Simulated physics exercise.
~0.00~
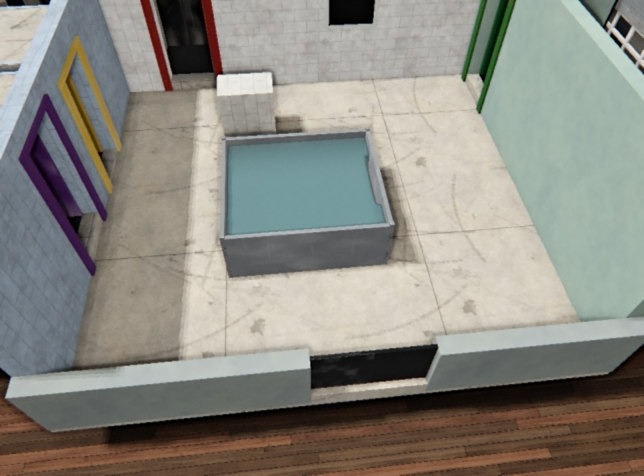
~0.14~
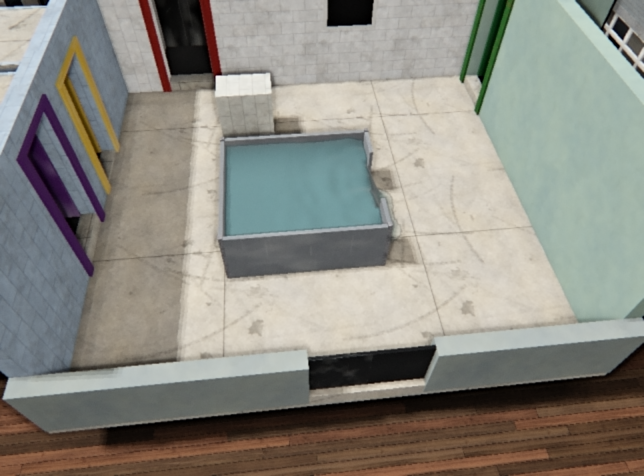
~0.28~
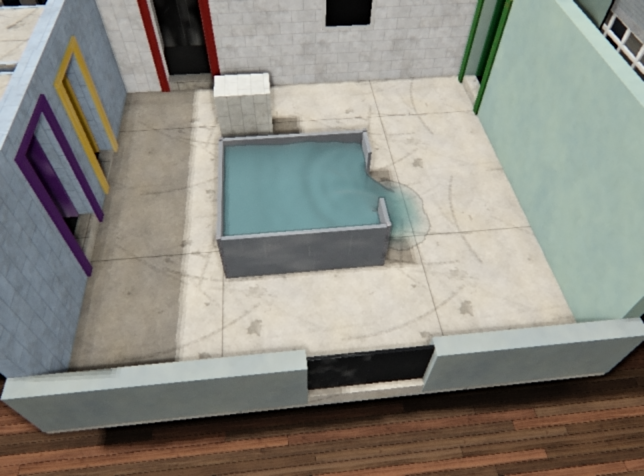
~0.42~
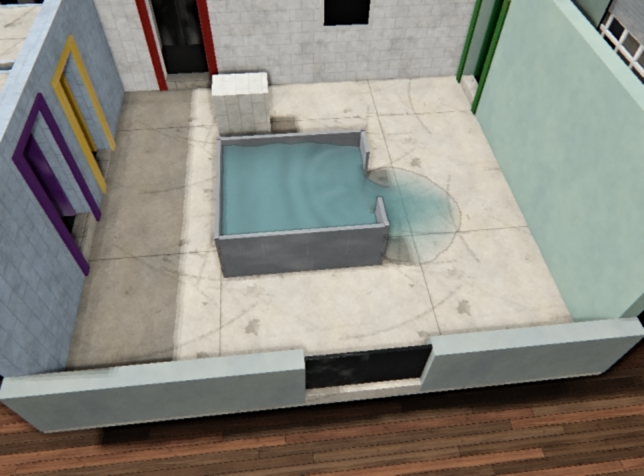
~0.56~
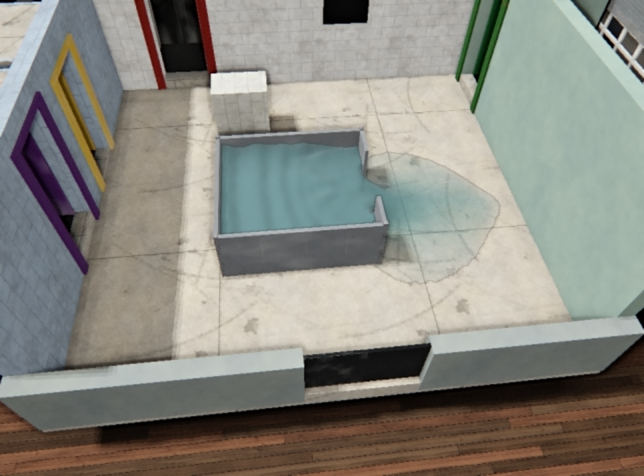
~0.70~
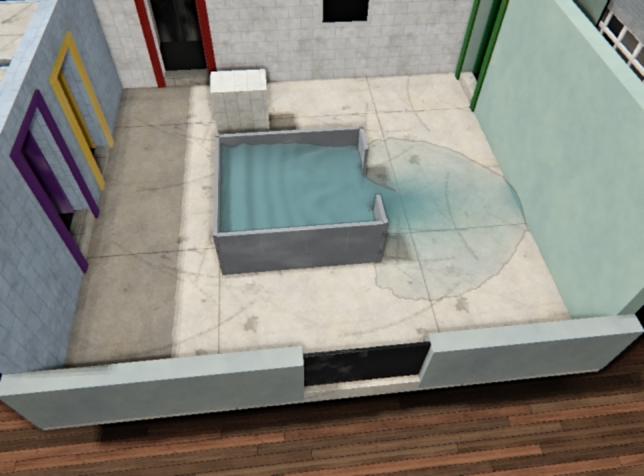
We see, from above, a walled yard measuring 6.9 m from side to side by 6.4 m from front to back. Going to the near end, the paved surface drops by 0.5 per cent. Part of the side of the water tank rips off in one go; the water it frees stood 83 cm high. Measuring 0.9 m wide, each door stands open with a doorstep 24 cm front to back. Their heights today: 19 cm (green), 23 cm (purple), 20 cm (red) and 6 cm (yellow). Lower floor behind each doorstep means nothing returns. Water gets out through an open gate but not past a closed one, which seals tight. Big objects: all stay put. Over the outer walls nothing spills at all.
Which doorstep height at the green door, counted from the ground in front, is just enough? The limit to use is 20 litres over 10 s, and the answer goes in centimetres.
A height of roughly 16 cm is just enough.
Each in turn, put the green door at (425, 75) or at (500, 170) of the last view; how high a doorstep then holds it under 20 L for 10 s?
25 and 30 cm.
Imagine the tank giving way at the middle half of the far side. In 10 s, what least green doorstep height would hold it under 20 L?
Some 29 centimetres.
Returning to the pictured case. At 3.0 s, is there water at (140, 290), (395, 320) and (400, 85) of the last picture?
One by one: Clear, drenched, drenched.
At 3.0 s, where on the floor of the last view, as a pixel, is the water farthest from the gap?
The farthest wet point is roughly at (454, 74) in the last view.
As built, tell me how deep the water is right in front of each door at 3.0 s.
Depth (cm): Green 17 / purple 0 / red 0 / yellow 0.
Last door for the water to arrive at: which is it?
The yellow one comes last.
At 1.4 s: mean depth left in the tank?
57 cm, roughly.
After 1.4 s water covers 25 % of the floor, deepest (44 cm) near (376, 209); it has not reached the green door.
After 3.0 s water covers 40 % of the floor, deepest (36 cm) near (576, 334); 17 cm at the green door, 0 litres in over its 19 cm doorstep.
After 10.0 s water covers 100 % of the floor, deepest (15 cm) near (101, 196); 9 cm at the green door, 9 litres in over its 19 cm doorstep.
At the green door as built, the water arrived by 1.6 s and peaked near 18 cm at 4.0 s.
Run again over the same 10 s with other heights there, 30 litres in over 14.5 cm, 8 litres over 19.5 cm. The limit of 20 litres is kept from about 16 cm up.
